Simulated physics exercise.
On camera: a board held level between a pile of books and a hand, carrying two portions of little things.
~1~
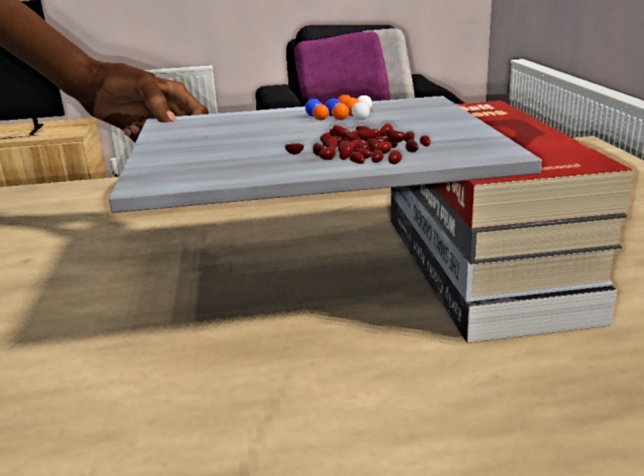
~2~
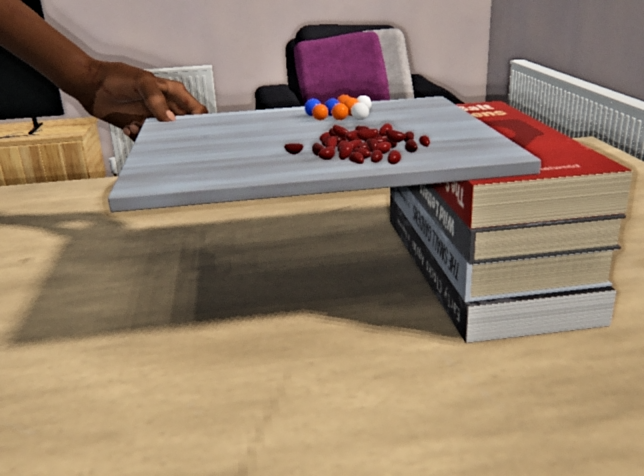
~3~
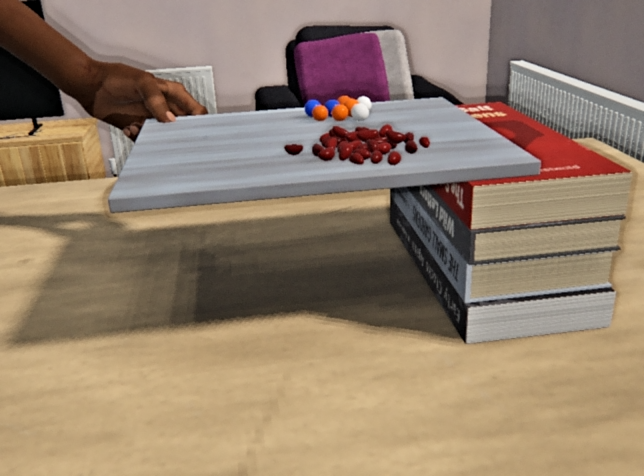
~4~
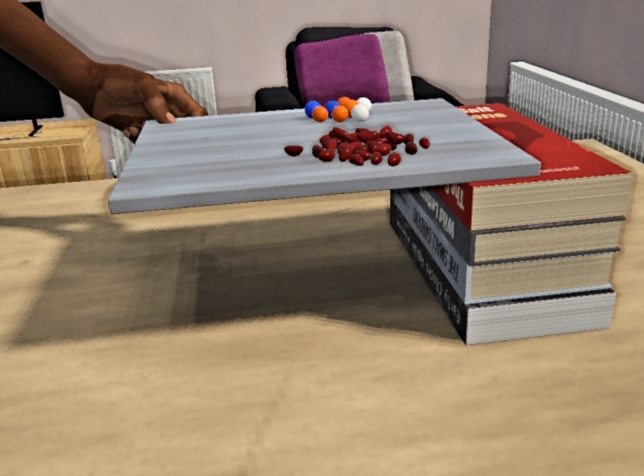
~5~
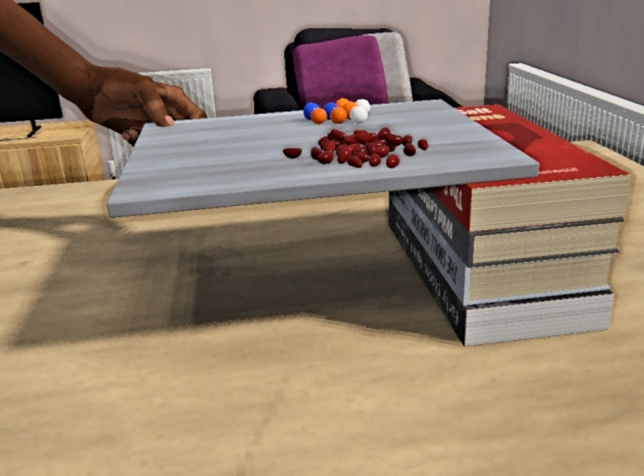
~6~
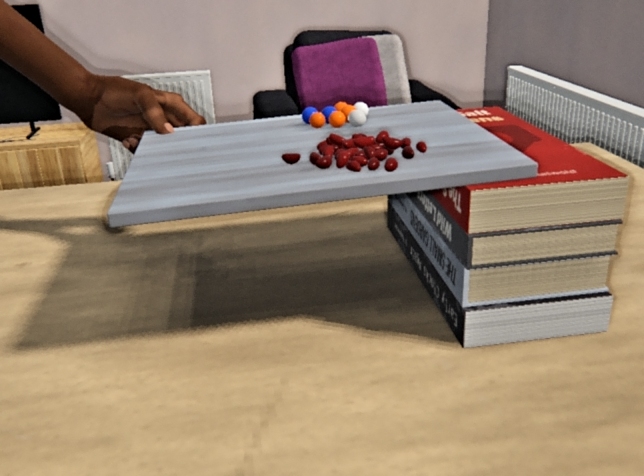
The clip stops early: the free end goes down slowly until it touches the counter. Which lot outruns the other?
It is the back lot.
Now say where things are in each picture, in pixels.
The first picture shows held end of the board near (126, 200), level; book pile near (489, 152), tall, over half the board's length; front lot near (376, 143), some kidney beans; back lot near (333, 108), a few gumballs.
The second picture shows held end of the board near (125, 200), level; back lot near (332, 108).
The third picture shows held end of the board near (125, 200), level; front lot near (375, 144).
The fourth picture shows held end of the board near (125, 202), level; back lot near (332, 110).
The fifth picture shows held end of the board near (124, 205), level; front lot near (374, 147).
The sixth picture shows held end of the board near (124, 215), down by 2°; book pile near (486, 158); front lot near (372, 150), not moving; back lot near (349, 114), not moving.
Then, 0.31 s on from there, board sloping at 11°; front lot the whole lot still on the board; back lot the whole lot still on the board.
Then, 0.72 s on from there, board sloping at 24°; front lot all but a few still on the board; back lot mostly at the foot of the board.
Then, 1.15 s on from there, board resting at 32°; front lot mostly at the foot of the board; back lot mostly one to two board lengths out.
In the end, board resting at 32°; front lot mostly less than half a board's length out; back lot mostly more than two board lengths out, the bulk gone off the counter; the back lot has gone farther.
